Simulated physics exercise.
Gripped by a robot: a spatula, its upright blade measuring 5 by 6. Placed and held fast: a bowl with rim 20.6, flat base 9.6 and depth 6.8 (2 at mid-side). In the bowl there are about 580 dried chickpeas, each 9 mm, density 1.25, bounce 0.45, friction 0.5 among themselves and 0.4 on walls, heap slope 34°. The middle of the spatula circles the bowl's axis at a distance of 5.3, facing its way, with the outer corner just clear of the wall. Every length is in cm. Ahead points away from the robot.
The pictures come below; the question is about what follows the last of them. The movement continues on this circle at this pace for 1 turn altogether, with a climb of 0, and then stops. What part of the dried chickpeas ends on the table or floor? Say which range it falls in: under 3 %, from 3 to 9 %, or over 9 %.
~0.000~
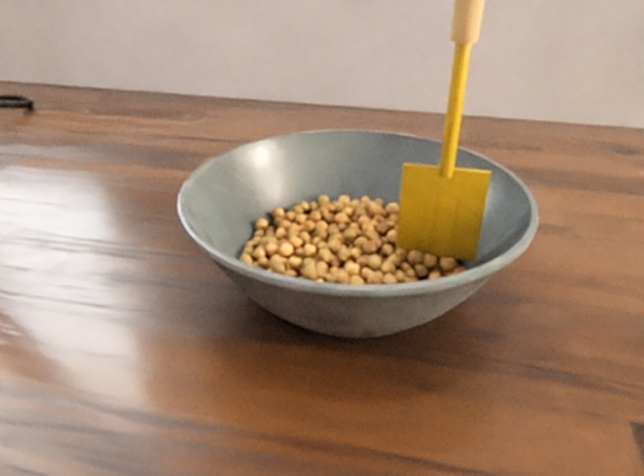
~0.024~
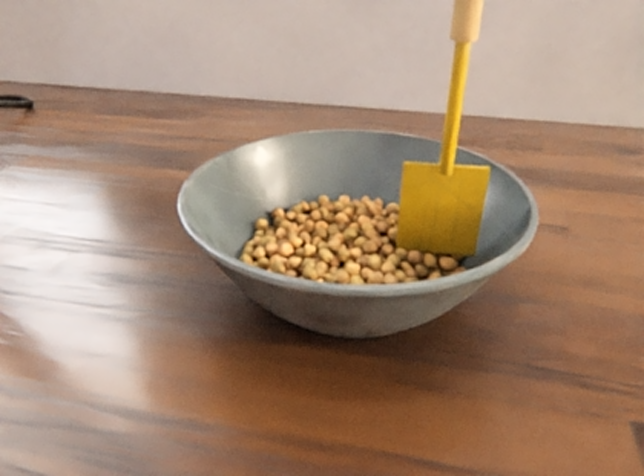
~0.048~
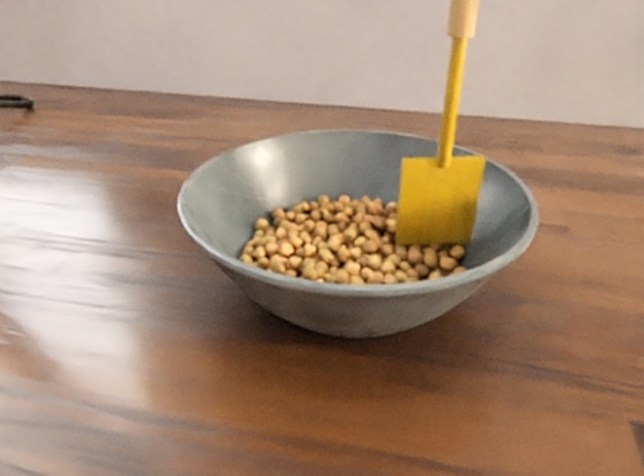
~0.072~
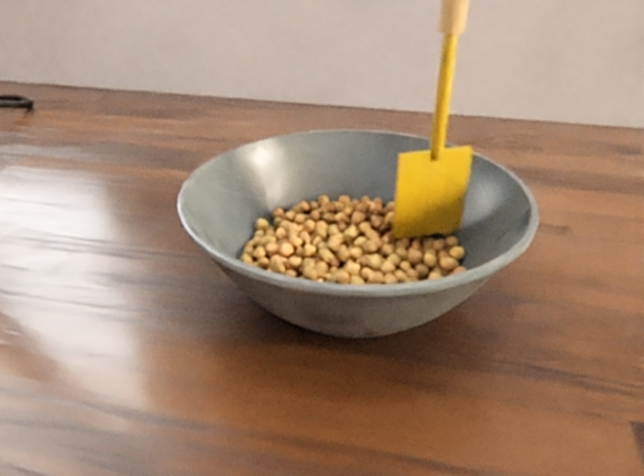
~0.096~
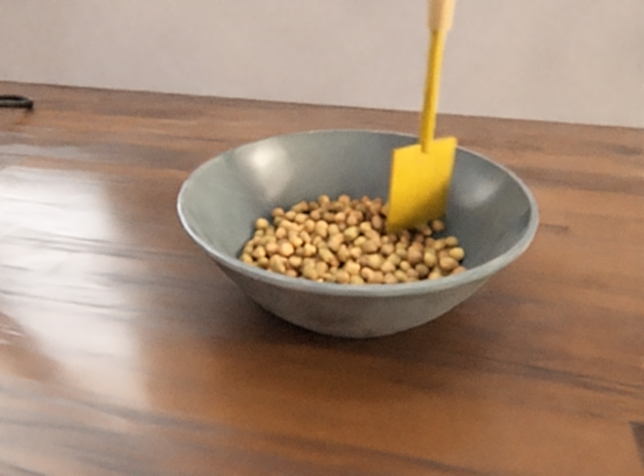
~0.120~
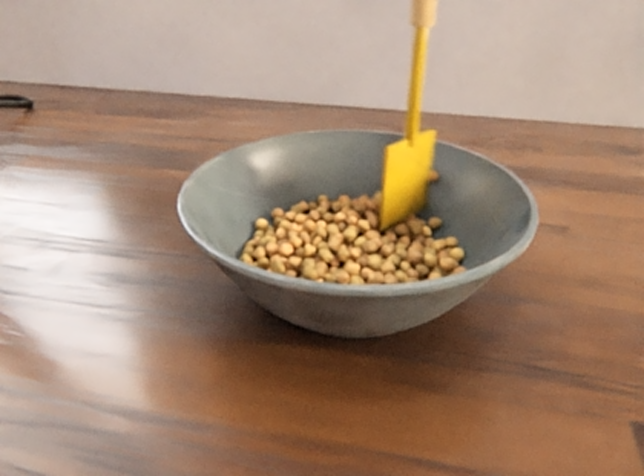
It falls under 3 %.
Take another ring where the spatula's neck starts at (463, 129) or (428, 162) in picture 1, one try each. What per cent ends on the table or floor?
Roughly 0 % and 0 %.
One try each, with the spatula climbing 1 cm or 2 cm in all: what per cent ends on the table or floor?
0 % and 0 %.
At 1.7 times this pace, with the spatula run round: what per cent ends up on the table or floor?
10 %.
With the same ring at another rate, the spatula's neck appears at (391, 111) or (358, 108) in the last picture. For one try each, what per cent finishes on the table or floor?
Close to 5 and 10 in a hundred.
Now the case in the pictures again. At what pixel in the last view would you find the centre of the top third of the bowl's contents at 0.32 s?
(306, 247), roughly.
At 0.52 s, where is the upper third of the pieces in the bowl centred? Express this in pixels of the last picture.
Near pixel (389, 278).
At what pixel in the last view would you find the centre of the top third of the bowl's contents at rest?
I'd put it at about (399, 237).
By 0.32 s, 174° round, highest piece 7 above the table; 583 in the bowl.
By 0.52 s, 290° round, highest piece 7 above the table; 582 in the bowl, 1 in flight or on the tool.
By 0.82 s, 0° round, highest piece 5 above the table; 581 in the bowl, 2 on the table or floor.
By 1.52 s, 0° round, highest piece 5 above the table; 581 in the bowl, 2 on the table or floor.
Final count, 581 in the bowl, 2 on the table or floor. That is 0 % on the table or floor.
